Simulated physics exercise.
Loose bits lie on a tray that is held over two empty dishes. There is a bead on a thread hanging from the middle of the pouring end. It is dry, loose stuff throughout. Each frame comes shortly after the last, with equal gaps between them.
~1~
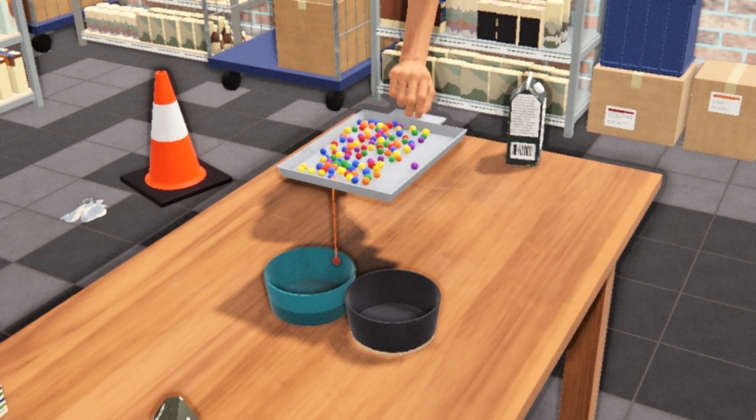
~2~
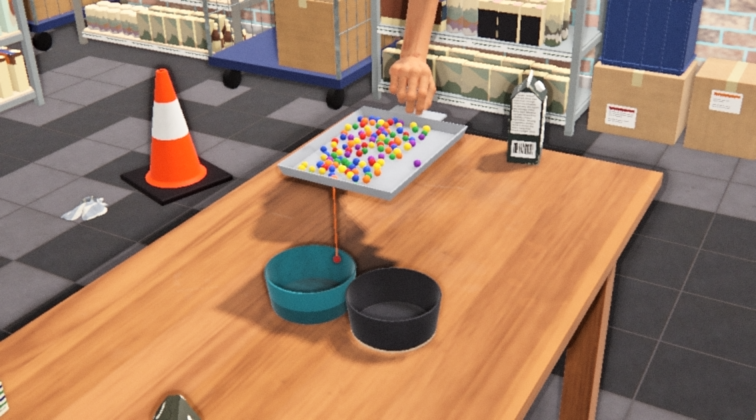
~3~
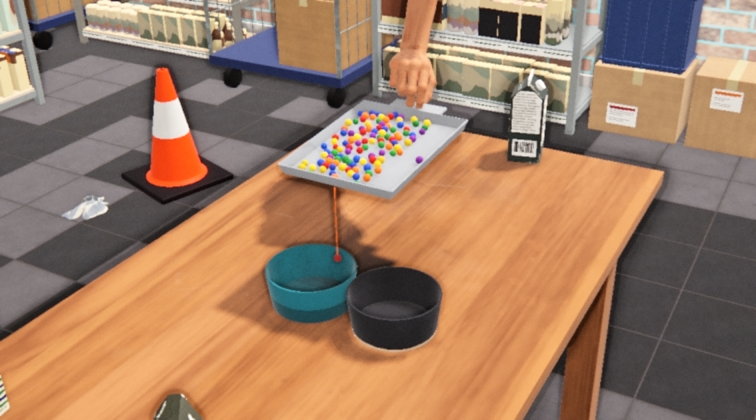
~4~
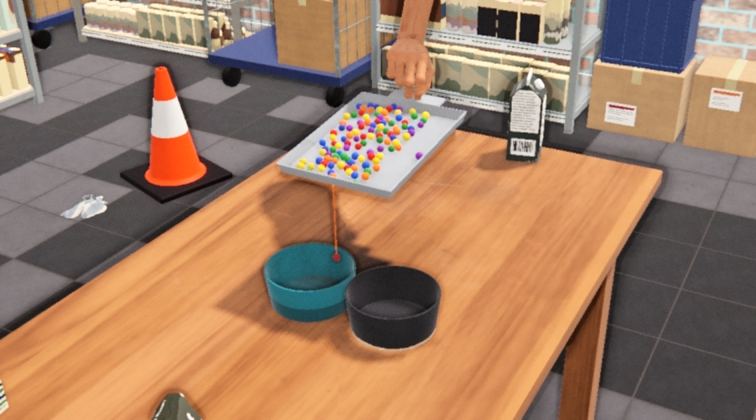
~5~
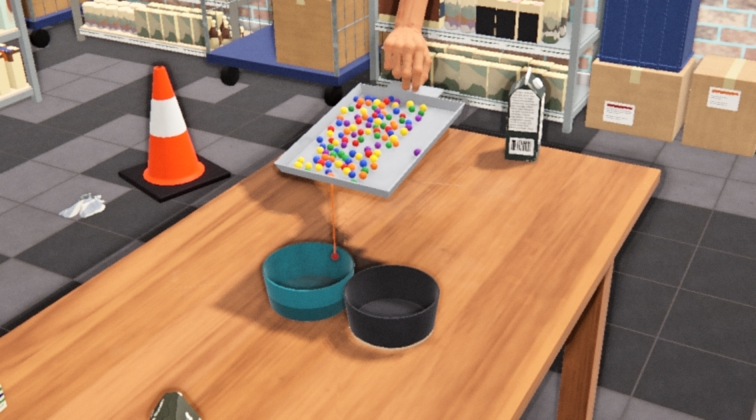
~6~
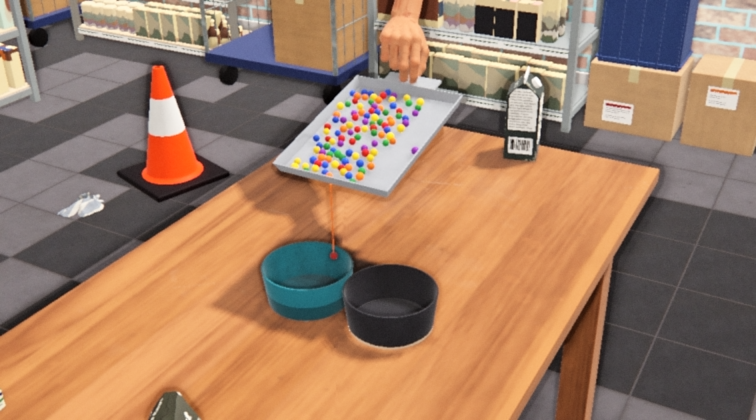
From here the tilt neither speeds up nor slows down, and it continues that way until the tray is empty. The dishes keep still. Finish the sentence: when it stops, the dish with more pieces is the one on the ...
Left.
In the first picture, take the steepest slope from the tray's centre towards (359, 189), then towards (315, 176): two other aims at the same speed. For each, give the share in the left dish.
Case one near 20 %; case two near 70 %.
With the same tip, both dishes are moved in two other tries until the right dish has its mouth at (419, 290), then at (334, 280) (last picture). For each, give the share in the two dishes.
You'd get 50 per cent first and 80 per cent second.
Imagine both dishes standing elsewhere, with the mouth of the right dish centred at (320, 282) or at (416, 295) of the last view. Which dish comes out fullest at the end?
The dish to the right, then the dish to the left.
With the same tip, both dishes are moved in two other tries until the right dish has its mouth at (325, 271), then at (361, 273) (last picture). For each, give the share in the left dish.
Near 10 % and 20 %.
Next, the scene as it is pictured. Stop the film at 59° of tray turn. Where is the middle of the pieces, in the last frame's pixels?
In the last view the centre sits at roughly (327, 167).
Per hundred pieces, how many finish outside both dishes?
Something near 20 in every hundred.
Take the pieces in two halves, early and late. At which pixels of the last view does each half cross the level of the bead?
(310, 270), then (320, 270).
Soon after the last picture, tray tipped steeply; nearly all on the tray; a stray few in the left dish; a stray few outside both; a small part in the air.
A little later, tray tipped right over; about a quarter in the right dish; about half in the left dish; a small part outside both; a stray few in the air.
Later still, tray tipped past a quarter turn; about a quarter in the right dish; about two thirds in the left dish; about a quarter outside both.
At rest, tray tipped past a quarter turn; about a quarter in the right dish; about two thirds in the left dish; about a quarter outside both.
